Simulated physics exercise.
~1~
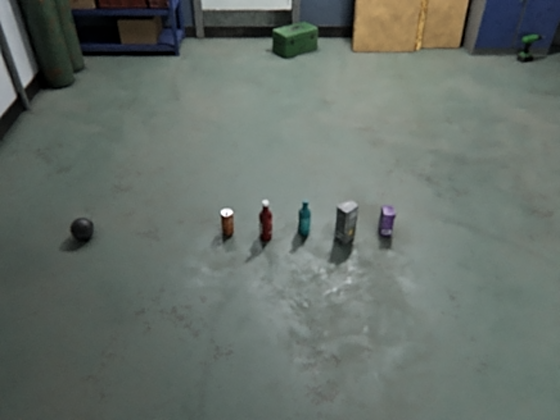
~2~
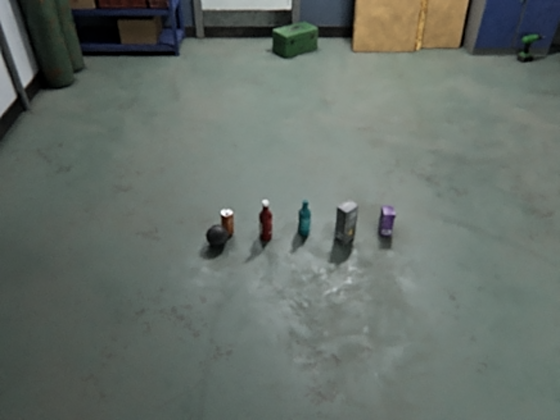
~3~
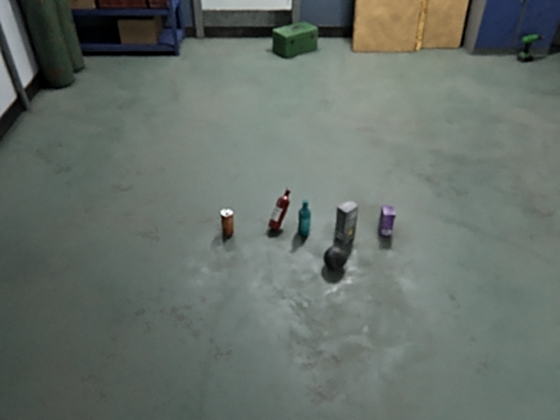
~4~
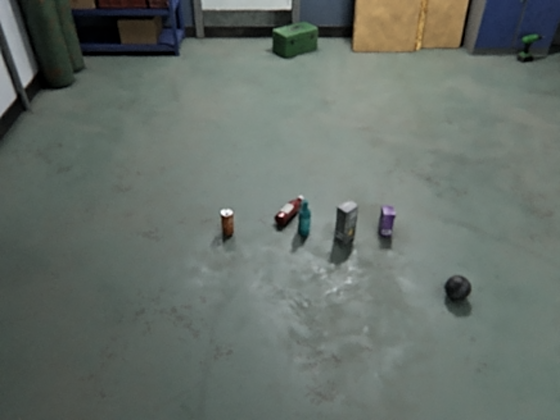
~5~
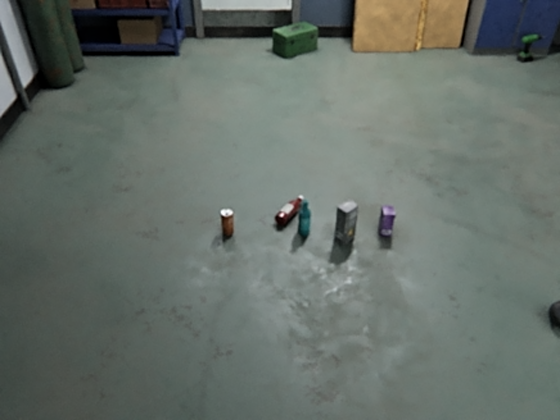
A black ball rolled in from the left across a grey-green floor toward a row of five small items, and the red bottle tipped over onto its side while the ball rolled away to the right, leaving the other four standing.
